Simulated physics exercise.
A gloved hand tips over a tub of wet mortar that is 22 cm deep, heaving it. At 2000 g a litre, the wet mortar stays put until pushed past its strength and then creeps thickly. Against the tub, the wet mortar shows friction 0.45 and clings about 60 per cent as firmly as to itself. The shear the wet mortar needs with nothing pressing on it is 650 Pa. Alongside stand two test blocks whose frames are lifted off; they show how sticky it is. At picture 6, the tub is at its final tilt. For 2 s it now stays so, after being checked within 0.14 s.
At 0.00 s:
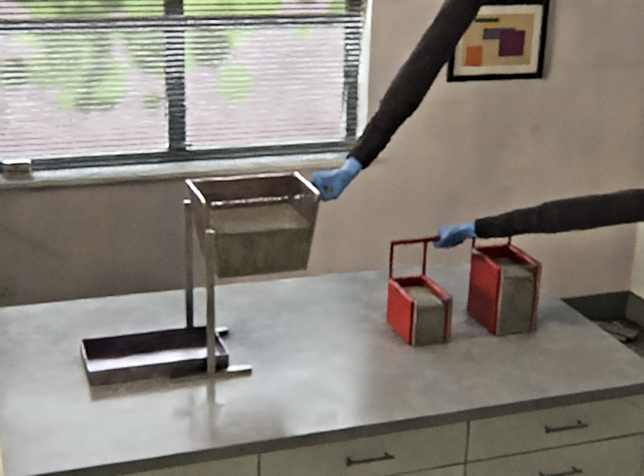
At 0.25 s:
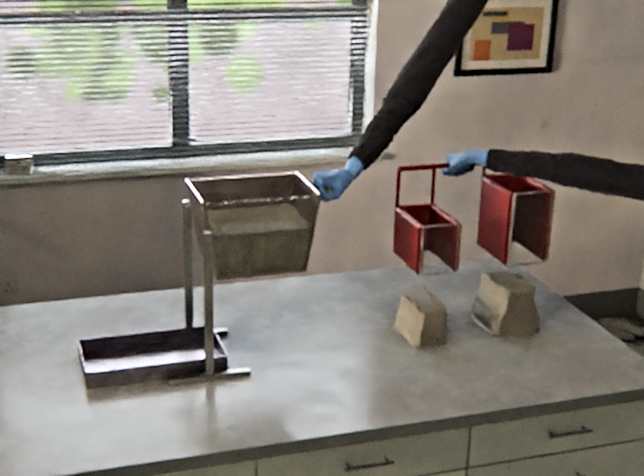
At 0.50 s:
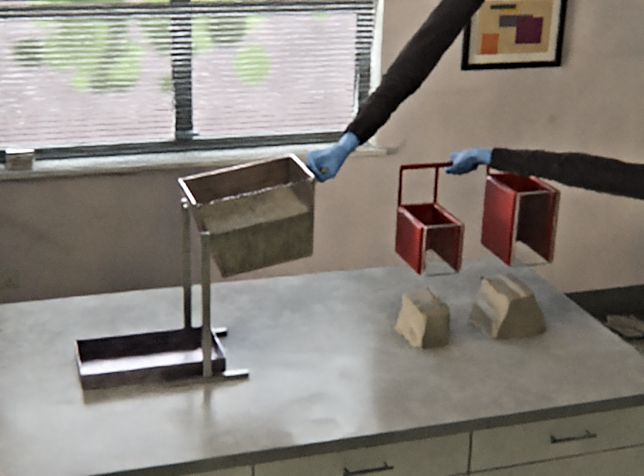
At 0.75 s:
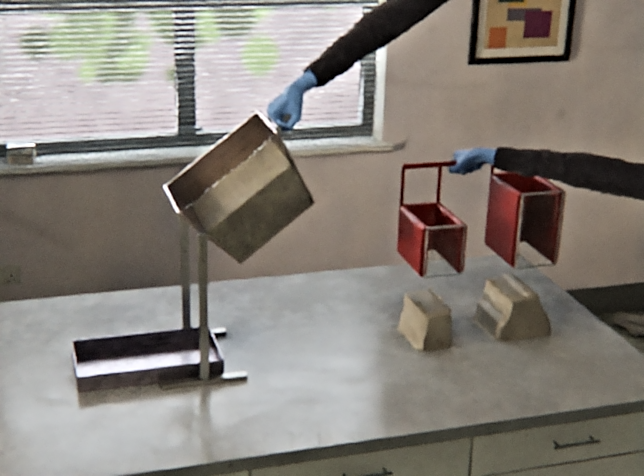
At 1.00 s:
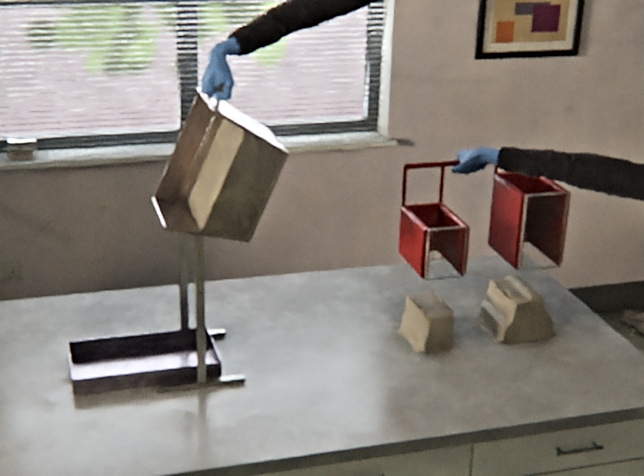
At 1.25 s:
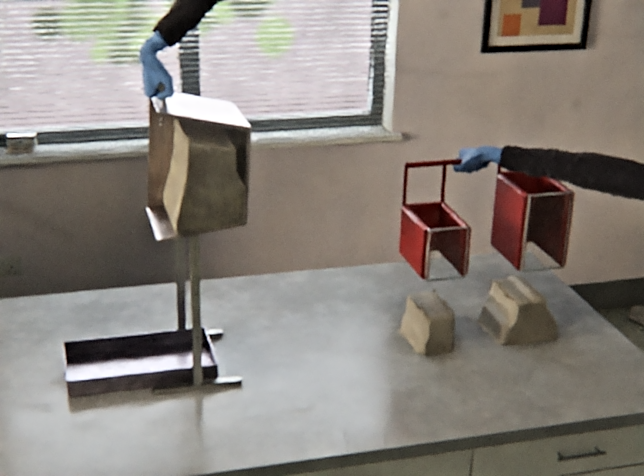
On a grey worktop, gloved hands lifting red moulds off two mortar blocks that slump slightly, then tilting a tub leftward onto its side.
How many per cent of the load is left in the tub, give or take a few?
I would say close to 49 percent.
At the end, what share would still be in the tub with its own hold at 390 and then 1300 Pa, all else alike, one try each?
First 45 %, second 100 %.
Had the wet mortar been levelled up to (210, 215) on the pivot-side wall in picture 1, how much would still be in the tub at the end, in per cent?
That works out near 35 %.
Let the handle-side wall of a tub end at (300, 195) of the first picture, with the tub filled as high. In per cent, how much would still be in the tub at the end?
That would leave about 70 % in the tub.
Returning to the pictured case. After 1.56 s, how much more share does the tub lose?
Roughly 18 %.
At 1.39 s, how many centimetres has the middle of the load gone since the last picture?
Shift: Some 6 cm.
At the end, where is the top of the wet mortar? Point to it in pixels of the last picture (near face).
The highest point sits at around (221, 191).
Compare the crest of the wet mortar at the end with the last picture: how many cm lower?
13 cm.
By 1.39 s, the tub is at 87 degrees and holds 96 %.
By 1.56 s, the tub is at 87 degrees and holds 67 %.
By 1.73 s, the tub is at 87 degrees and holds 54 %.
By 1.90 s, the tub is at 87 degrees and holds 53 %.
By 3.25 s, at the end, the tub is at 87 degrees and holds 49 %.
